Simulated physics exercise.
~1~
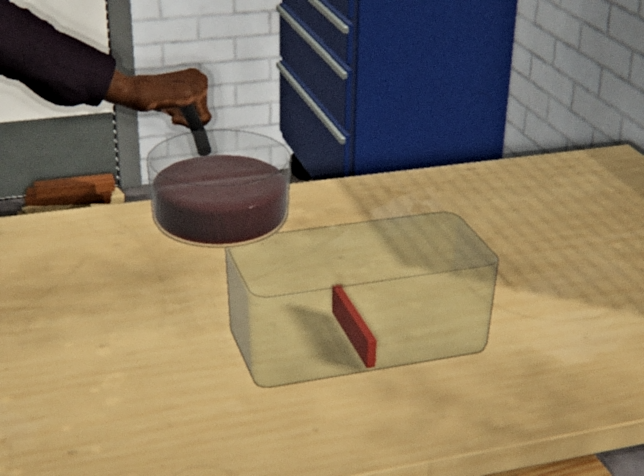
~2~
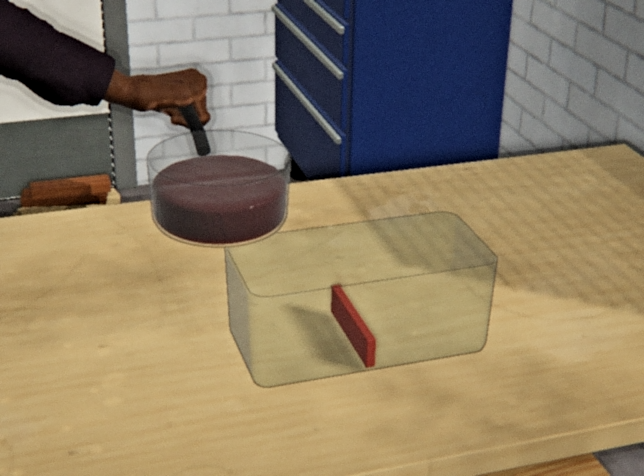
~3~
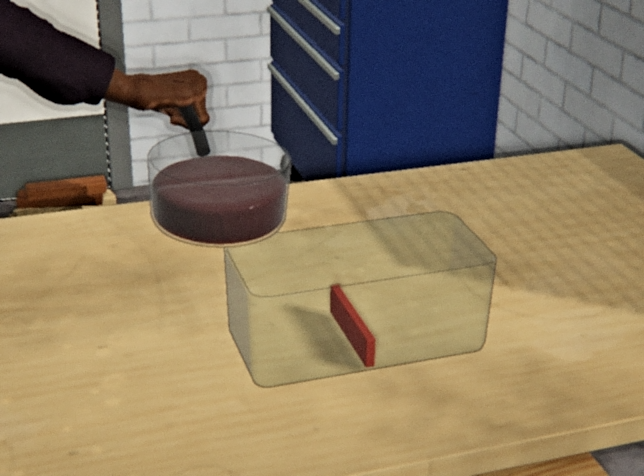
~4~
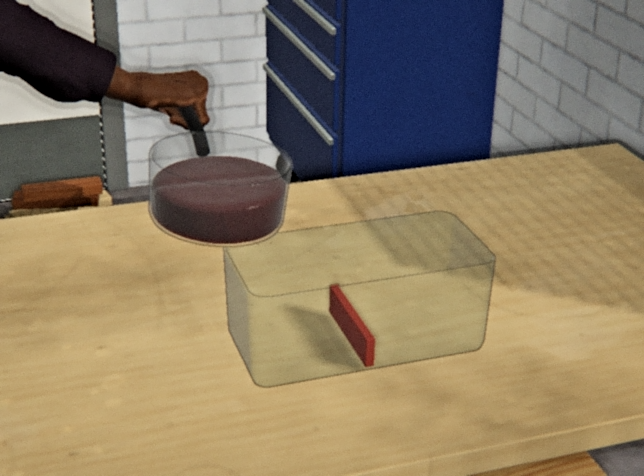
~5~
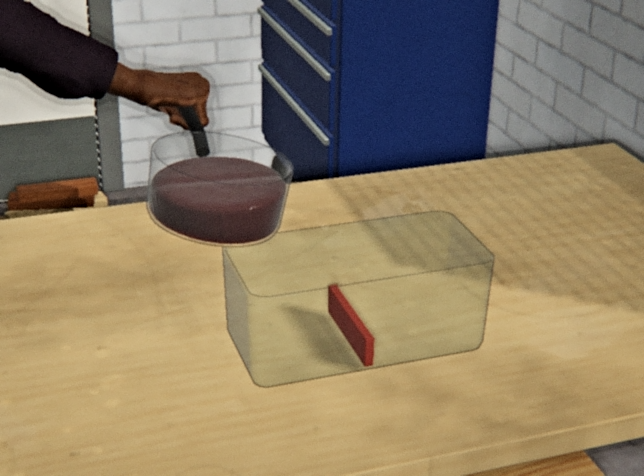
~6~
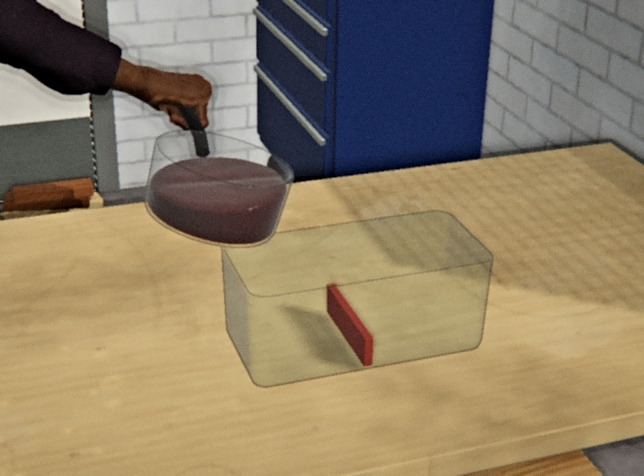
In a room with white brick walls and a blue drawer cabinet, a pale wooden table is seen from slightly above. A hand reaching from the left holds a clear round container of dark reddish-brown contents above a long see-through basin with a low red wall across its floor. The hand gradually tilts the container rightward while the view drifts slightly, the cabinet sliding left behind the table.
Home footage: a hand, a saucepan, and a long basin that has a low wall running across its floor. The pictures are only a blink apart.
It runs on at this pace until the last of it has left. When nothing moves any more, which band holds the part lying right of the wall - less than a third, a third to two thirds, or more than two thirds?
Smaller than a third.
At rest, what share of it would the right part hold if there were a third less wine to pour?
It comes to near 5 per cent.
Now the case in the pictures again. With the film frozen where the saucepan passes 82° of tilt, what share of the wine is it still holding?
Amount still in: Approx. 45 %.
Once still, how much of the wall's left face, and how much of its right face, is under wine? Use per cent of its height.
90 % left, 10 % right.
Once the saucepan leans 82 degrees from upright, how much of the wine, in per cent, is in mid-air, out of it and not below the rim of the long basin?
Around 35 percent.
A moment on, the saucepan is tipped on its side and 45 per cent is still to pour, 21 is left of the wall and 0 right of it.
Next, the saucepan is tipped right over and 5 per cent is still to pour, 86 is left of the wall and 4 right of it.
Then the saucepan is tipped right over and 0 per cent is still to pour, 85 is left of the wall and 13 right of it.
Later the saucepan is tipped right over and 0 per cent is still to pour, 83 is left of the wall and 15 right of it.
Finally, 83 per cent lies left of the wall, 15 right of it and 2 outside.
